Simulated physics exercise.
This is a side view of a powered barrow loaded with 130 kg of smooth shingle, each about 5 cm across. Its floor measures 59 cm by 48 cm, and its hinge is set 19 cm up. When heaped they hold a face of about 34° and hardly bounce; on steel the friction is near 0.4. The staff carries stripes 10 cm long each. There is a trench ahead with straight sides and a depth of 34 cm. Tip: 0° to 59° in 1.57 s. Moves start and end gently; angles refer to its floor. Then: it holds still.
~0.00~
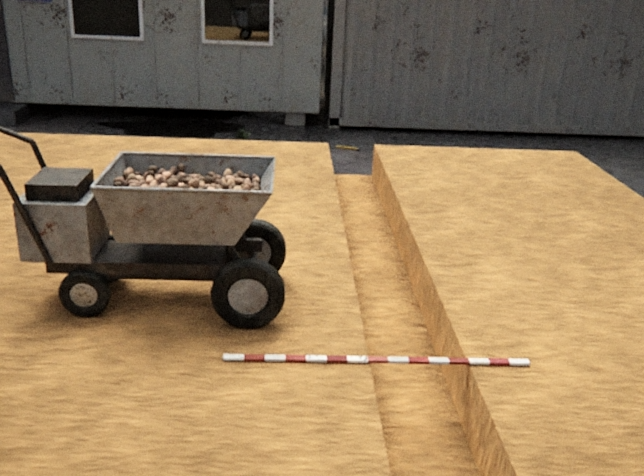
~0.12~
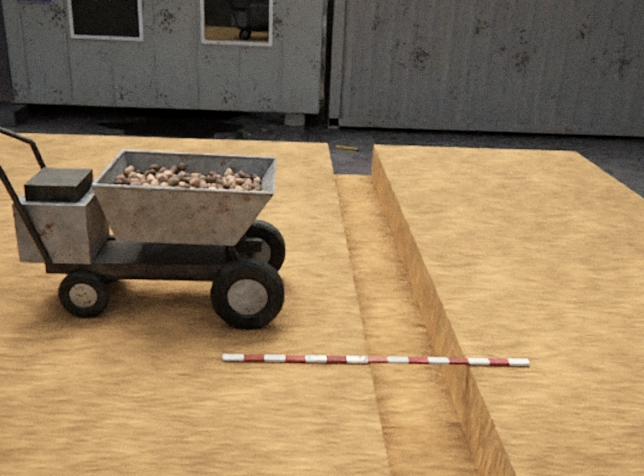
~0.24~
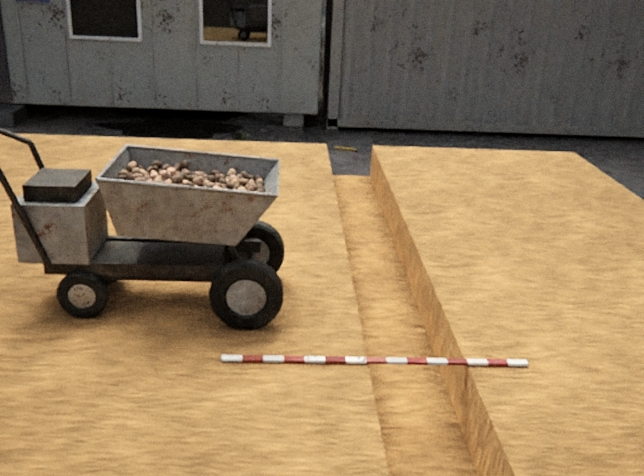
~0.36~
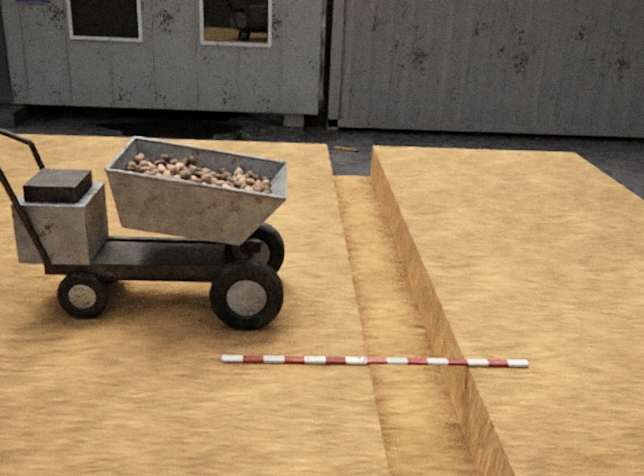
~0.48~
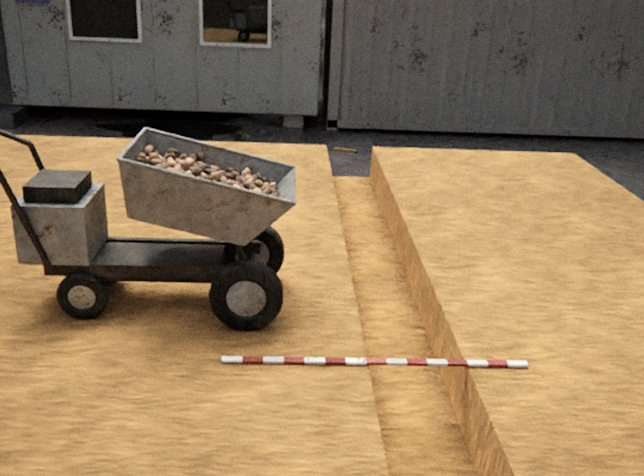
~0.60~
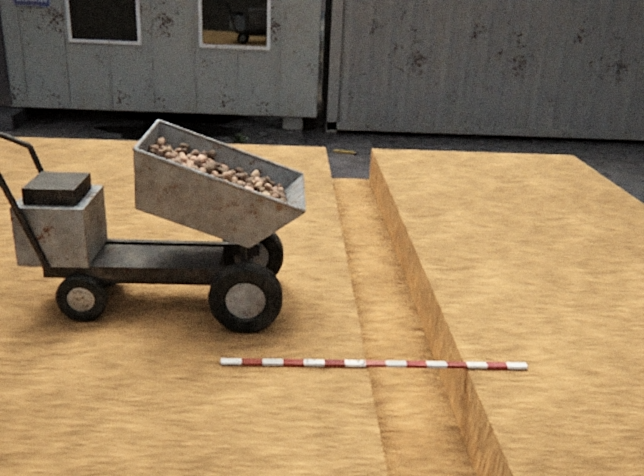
A grey tray heaped with smooth brown and pale stones, mounted on a small powered barrow with black wheels, sits level at left on sandy ground, seen from the side and slightly above. A red-and-white striped staff lies across a straight-sided trench at right, with weathered grey cabins behind. The tray starts gently, then tilts steadily forward to the right, its back end rising while the barrow stays still.
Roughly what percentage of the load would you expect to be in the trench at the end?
I'd expect around 64 per cent.
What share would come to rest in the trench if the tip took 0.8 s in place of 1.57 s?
Probably about 65 in a hundred.
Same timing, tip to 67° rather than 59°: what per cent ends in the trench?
Near 95 per cent then.
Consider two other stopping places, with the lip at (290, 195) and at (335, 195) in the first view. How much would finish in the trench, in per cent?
First place roughly 60%, second roughly 45%.
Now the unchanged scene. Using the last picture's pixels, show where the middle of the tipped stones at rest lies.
The tipped stones centre close to (393, 350).
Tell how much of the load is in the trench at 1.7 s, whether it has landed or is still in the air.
By that moment, roughly 20 per cent of the load.
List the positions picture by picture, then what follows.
The tray is at 0°, its lip at (271, 193); the top of the load is at (172, 176), in the first frame.
The tray is at 1°, its lip at (273, 194); the top of the load is at (173, 175); the stones move at 0.1 m/s on average, in the second frame.
Lip at (277, 196), floor tilted 4°, highest stones at (167, 172); the stones move at 0.3 m/s on average, in the third frame.
Lip at (286, 199), floor tilted 8°, highest stones at (154, 165); the stones move at 0.4 m/s on average, in the fourth frame.
The tray is at 13°, its lip at (295, 204); the top of the load is at (156, 157); the stones move at 0.5 m/s on average, in the fifth frame.
Lip at (305, 212), floor tilted 19°, highest stones at (164, 150); the stones move at 0.5 m/s on average, in the sixth frame.
After 1.2 s the floor is at 50°; 100 % in the tray; the foremost stones are at (333, 230).
After 1.7 s the floor is at 59°; 77 % in the tray, 1 % short of the trench, 21 % in the trench; the foremost stones are at (425, 324).
After 2.0 s the floor is at 59°; 55 % in the tray, 3 % short of the trench, 43 % in the trench; the foremost stones are at (429, 341).
After 4.0 s the floor is at 59°; 35 % in the tray, 1 % short of the trench, 64 % in the trench; the foremost stones are at (428, 340).
